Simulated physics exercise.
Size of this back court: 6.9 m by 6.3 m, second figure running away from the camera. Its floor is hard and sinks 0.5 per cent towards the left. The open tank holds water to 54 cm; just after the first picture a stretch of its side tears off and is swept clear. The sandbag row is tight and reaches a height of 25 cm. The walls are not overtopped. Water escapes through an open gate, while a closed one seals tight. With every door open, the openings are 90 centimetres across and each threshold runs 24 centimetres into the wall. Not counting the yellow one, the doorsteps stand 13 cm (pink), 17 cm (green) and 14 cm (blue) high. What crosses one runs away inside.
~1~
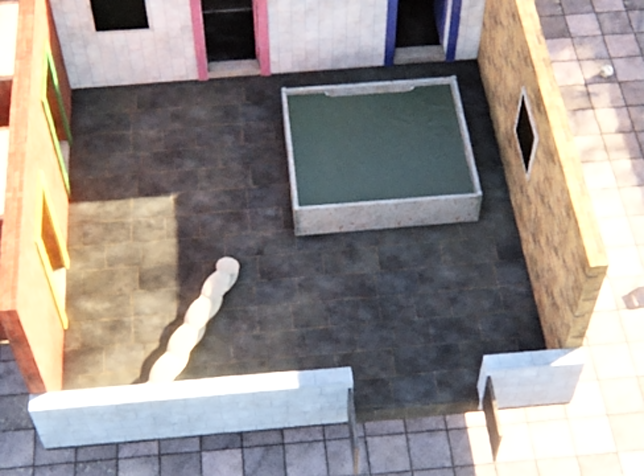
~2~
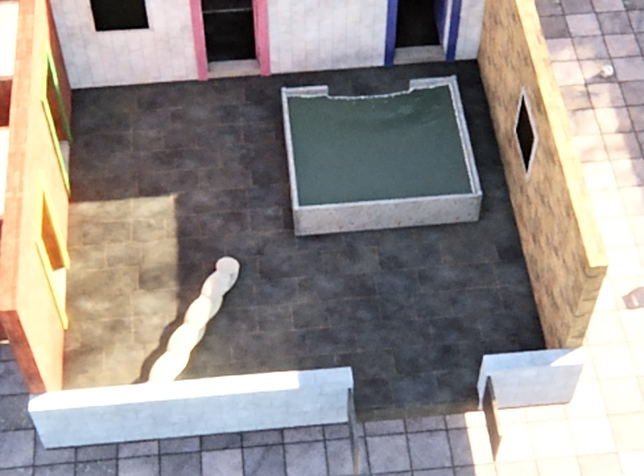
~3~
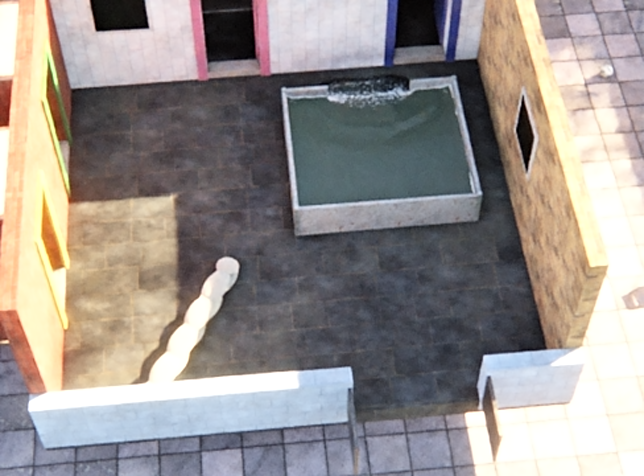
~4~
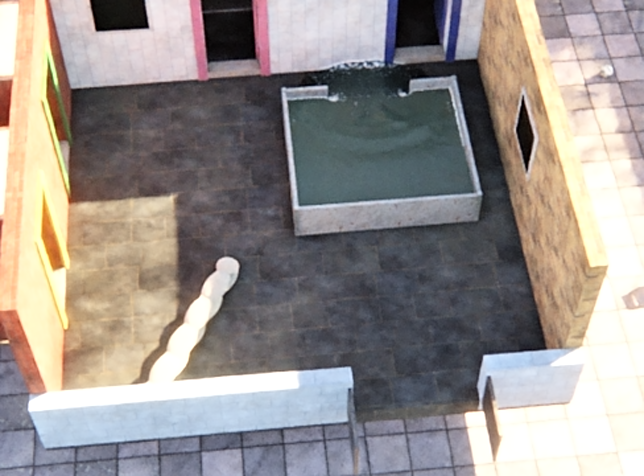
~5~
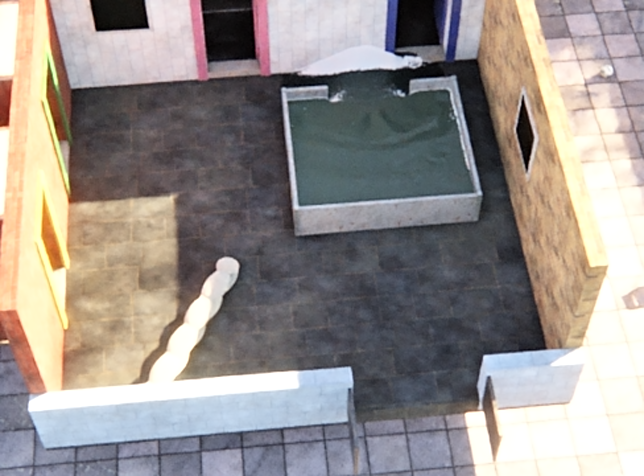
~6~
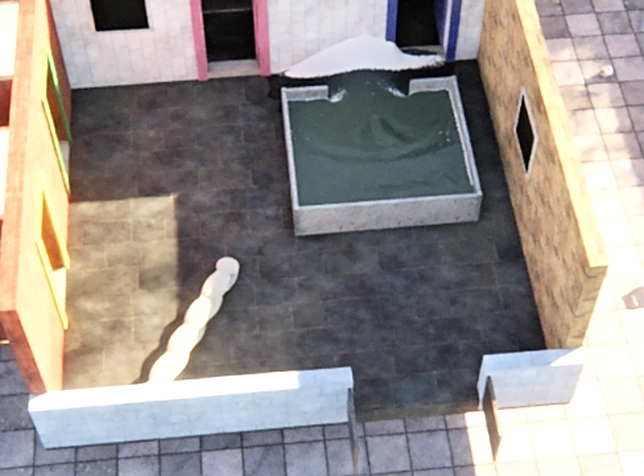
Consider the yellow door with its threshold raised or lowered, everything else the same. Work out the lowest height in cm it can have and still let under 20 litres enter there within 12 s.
The lowest such height is roughly 8.5 cm.
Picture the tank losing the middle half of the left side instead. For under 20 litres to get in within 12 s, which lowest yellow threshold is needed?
It should stand roughly 15 cm high.
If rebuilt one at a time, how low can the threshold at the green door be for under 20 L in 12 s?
Green door, minimum about 13.0 cm.
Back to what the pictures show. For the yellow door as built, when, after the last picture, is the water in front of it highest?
That happens close to 10.0 s on the clock.
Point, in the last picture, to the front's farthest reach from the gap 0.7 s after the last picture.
Around (190, 87).
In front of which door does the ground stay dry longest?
Final door: Yellow.
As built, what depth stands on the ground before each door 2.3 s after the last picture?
In cm - pink: 9, yellow: 0, green: 17, blue: 22.
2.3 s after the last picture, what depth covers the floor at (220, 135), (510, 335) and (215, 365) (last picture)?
The depths come to about 5, 0 and 0 cm.
Then, 0.7 s after the last picture water covers 10 % of the floor, deepest (47 cm) near (361, 74); it has not reached the yellow door.
Then, 2.3 s after the last picture water covers 40 % of the floor, deepest (35 cm) near (466, 66); it has not reached the yellow door.
Then, 11.3 s after the last picture water covers 95 % of the floor, deepest (12 cm) near (65, 302); 12 cm at the yellow door, 45 litres in over its 6 cm threshold.
At the yellow door as built, the water peaked near 13 cm, 10.1 s after the last picture.
With a threshold of 7 cm, 34 litres would have come in within the 12 s; with 10 cm, 10 litres. So under 20 litres takes about 8.5 cm.
